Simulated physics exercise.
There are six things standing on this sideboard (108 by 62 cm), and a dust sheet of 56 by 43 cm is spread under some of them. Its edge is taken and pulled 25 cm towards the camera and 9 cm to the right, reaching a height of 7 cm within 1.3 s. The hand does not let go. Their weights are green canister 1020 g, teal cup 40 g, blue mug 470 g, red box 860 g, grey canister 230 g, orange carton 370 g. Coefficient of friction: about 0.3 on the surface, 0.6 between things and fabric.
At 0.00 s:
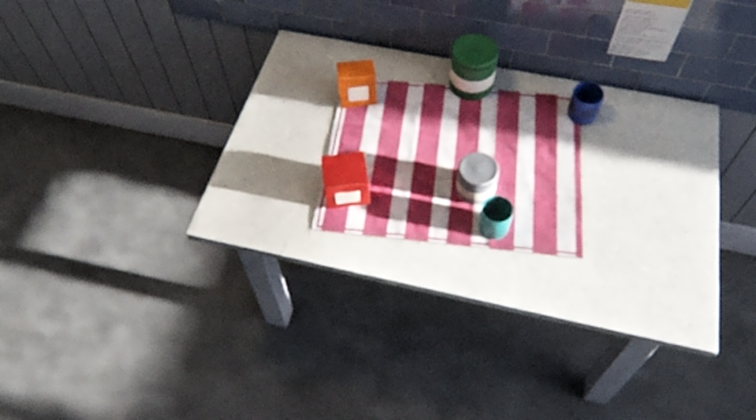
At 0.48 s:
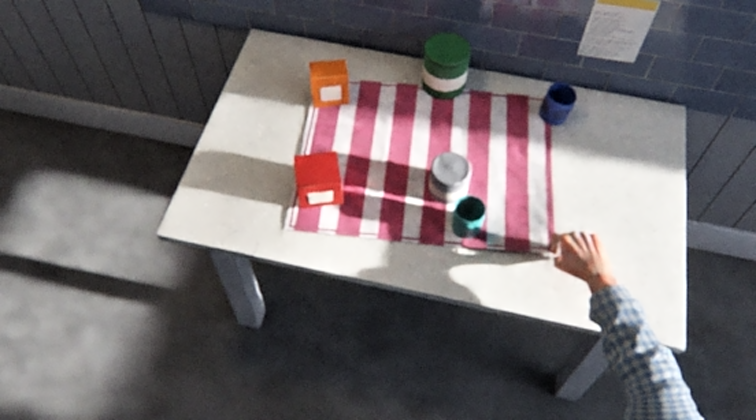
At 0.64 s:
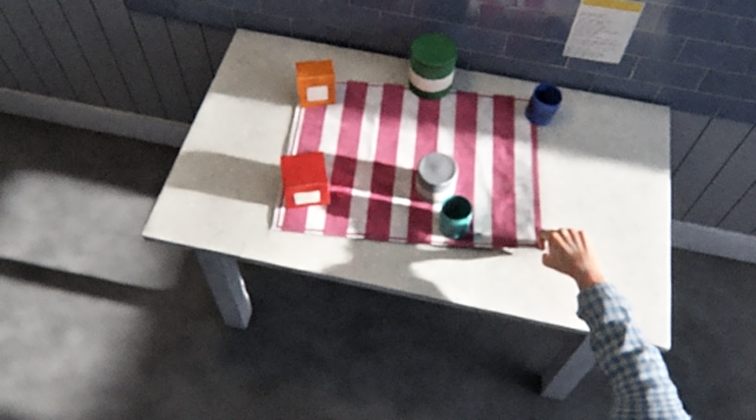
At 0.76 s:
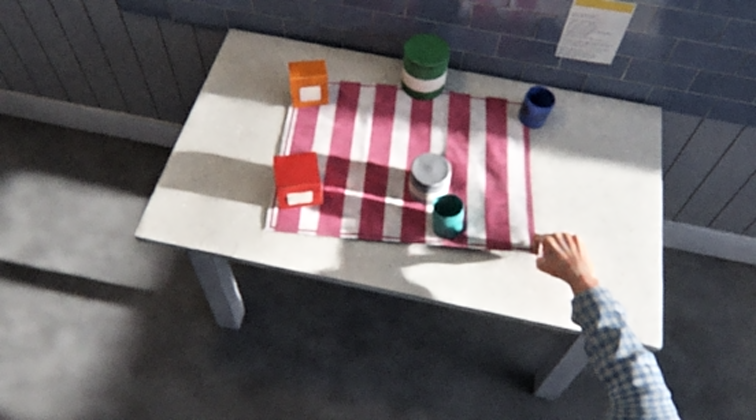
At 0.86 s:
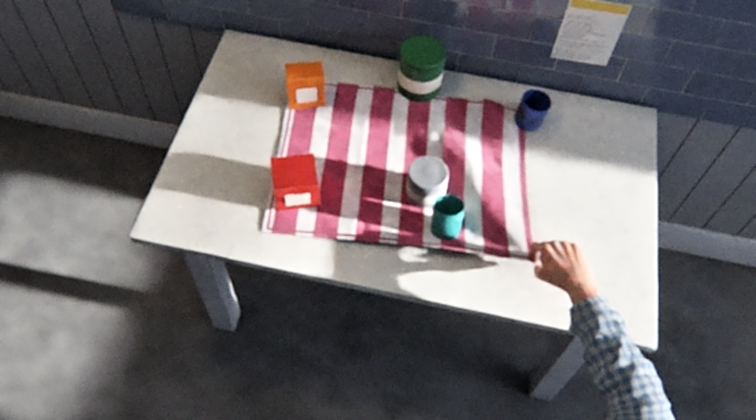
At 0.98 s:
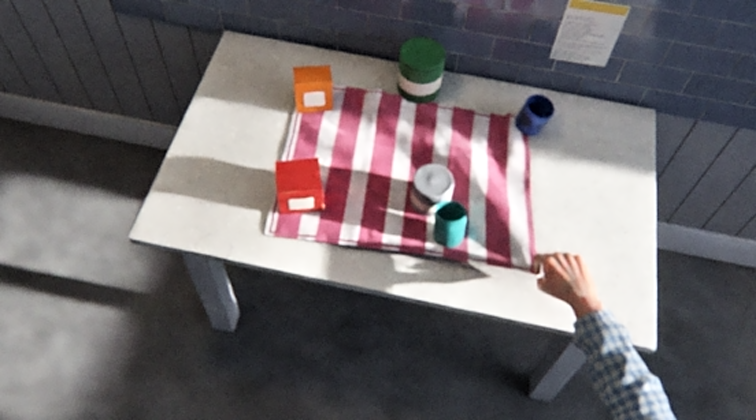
In a grey-floored room with a blue tiled wall, a pale sideboard is seen from above at an angle. A red-and-white striped cloth lies on it, with a red box and orange carton at left, a grey canister and teal cup on the stripes, a green-and-white container behind and a blue mug at right. The view shifts right, then settles, while a checked-sleeved arm grips the cloth's front right corner and draws it slightly forward and right.
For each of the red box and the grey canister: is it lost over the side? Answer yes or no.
Answers: Red box - no; grey canister - no.
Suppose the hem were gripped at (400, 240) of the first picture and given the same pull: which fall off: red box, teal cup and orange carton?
Log - red box: Off the top; teal cup: Off the top; orange carton: Still on top.
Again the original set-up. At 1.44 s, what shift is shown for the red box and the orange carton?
Red box 10 cm, orange carton 15 cm.
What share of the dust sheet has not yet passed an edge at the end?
Some 85 in a hundred.
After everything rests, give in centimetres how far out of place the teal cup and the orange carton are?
About: Teal cup 20 cm, orange carton 25 cm.
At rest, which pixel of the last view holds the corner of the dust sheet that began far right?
(616, 218) or thereabouts.
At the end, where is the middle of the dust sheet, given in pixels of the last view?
I'd say it sits around (466, 242) in the last picture.
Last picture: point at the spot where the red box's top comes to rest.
The top finishes roughly at pixel (351, 216) of the last view.
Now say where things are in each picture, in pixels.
The first frame shows shows, red box (344, 169); grey canister (479, 168); dust sheet corners (312, 229) (583, 258).
The second frame shows shows, dust sheet corners (285, 230); grip (555, 253).
The third frame shows shows, dust sheet corners (272, 230); grip (543, 250).
The fourth frame shows shows, blue mug (540, 97); dust sheet corners (265, 230); grip (537, 254).
The fifth frame shows shows, teal cup (449, 208); grey canister (429, 172); blue mug (536, 100); dust sheet corners (262, 232); grip (535, 262).
The sixth frame shows shows, red box (298, 175); grey canister (434, 180); dust sheet corners (264, 235); grip (538, 274).
By 1.2 s, 100 % of the dust sheet is still over the top; grey canister 10 cm off its start, red box 6 cm off its start, orange carton 10 cm off its start.
By 1.4 s, 95 % of the dust sheet is still over the top; grey canister 17 cm off its start, red box 10 cm off its start, orange carton 16 cm off its start.
By 1.7 s, 90 % of the dust sheet is still over the top; grey canister 23 cm off its start at (480, 257), red box 15 cm off its start at (346, 210), orange carton 22 cm off its start at (382, 117).
By 1.9 s, 85 % of the dust sheet is still over the top; grey canister 25 cm off its start, red box 16 cm off its start, orange carton 24 cm off its start.
By 3.5 s, 85 % of the dust sheet is still over the top; grey canister 25 cm off its start at (485, 268), red box 16 cm off its start at (351, 216), orange carton 24 cm off its start at (391, 123), teal cup 22 cm off its start at (493, 302).
